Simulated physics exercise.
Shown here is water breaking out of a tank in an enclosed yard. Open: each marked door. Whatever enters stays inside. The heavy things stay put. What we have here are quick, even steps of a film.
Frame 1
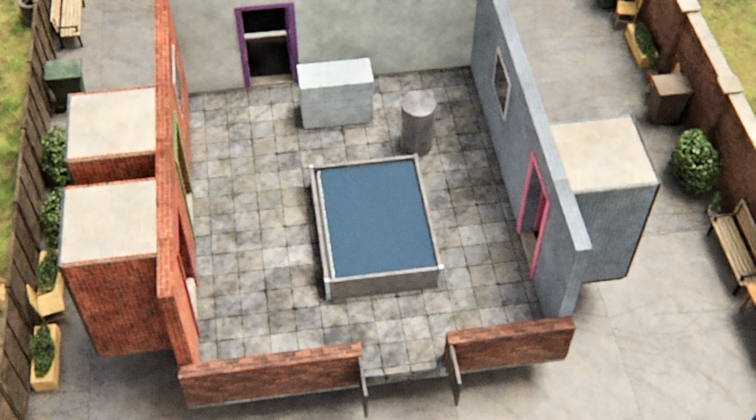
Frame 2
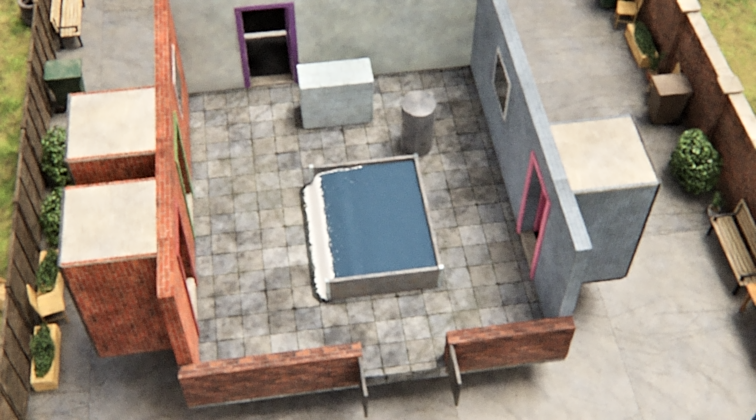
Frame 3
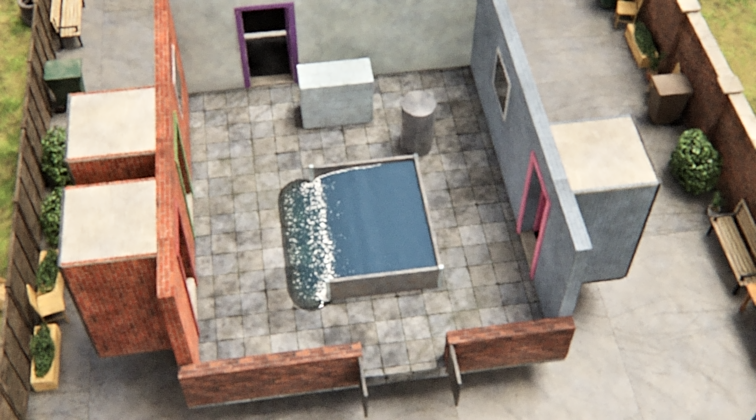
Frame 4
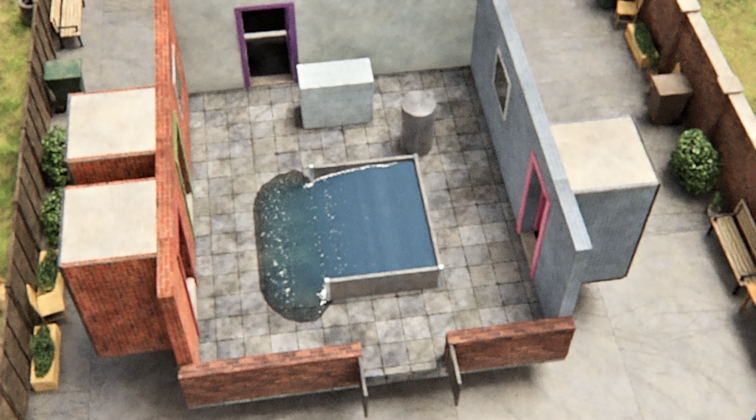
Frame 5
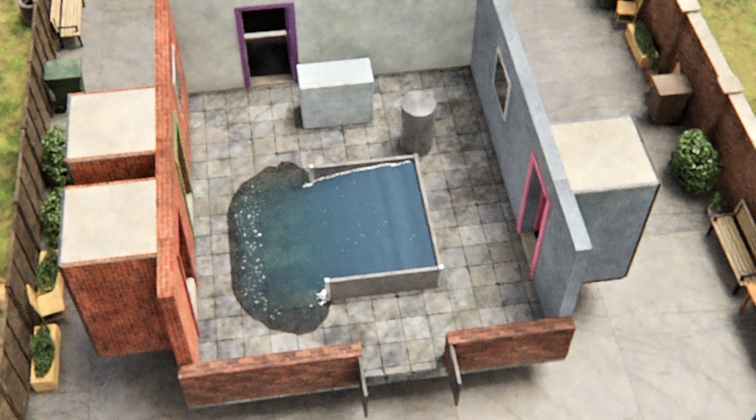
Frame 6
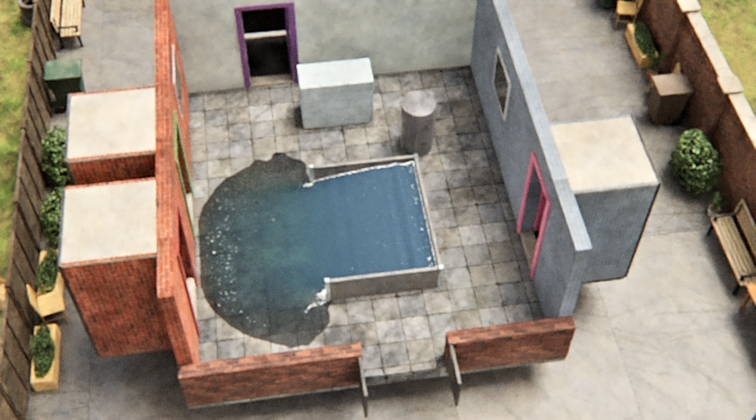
The clip opens on a still, full rectangular water tank in a paved yard enclosed by brick and grey walls. The tank's left side gives way and foaming water pours out across the paving. The dark, rounded pool spreads steadily leftward, widening towards the brick wall as white flecks scatter over its surface.
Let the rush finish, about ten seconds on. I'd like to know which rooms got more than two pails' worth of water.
Purple door: Over two buckets; pink door: Two buckets or fewer; green door: Over two buckets; red door: Two buckets or fewer.
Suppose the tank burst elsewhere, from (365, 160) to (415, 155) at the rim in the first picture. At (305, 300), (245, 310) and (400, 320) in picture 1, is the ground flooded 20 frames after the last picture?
Sequence: Spared / spared / spared.
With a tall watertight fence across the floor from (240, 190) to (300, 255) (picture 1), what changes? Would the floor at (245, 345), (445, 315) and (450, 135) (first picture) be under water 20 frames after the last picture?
Taking the points in order, they are inundated, high and dry and high and dry.
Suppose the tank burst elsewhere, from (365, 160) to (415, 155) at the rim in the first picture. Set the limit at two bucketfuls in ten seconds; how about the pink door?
I'd say the pink door stays within the limit.
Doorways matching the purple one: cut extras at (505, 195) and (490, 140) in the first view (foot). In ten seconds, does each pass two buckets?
The first stays short of it, the second stays short of it.
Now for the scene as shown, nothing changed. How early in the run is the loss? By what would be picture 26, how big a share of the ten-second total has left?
I'd estimate close to 40 per cent.
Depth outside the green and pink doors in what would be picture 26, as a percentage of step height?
Respectively about 120 and 0 per cent.
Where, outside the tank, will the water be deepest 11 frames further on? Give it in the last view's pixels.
That would be (200, 375).
A moment on, water covers 30 % of the floor; the purple door not reached, the pink door not reached, the green door under two buckets in, the red door wet at the sill, nothing in.
Next, water covers 35 % of the floor; the purple door not reached, the pink door not reached, the green door over two buckets in, the red door wet at the sill, nothing in.
Then, water covers 45 % of the floor; the purple door wet at the sill, nothing in, the pink door not reached, the green door far over two buckets in, the red door wet at the sill, nothing in.
Later, water covers 75 % of the floor; the purple door over two buckets in, the pink door wet at the sill, nothing in, the green door far over two buckets in, the red door wet at the sill, nothing in.
In the end, water covers 100 % of the floor; the purple door over two buckets in, the pink door wet at the sill, nothing in, the green door far over two buckets in, the red door wet at the sill, nothing in.
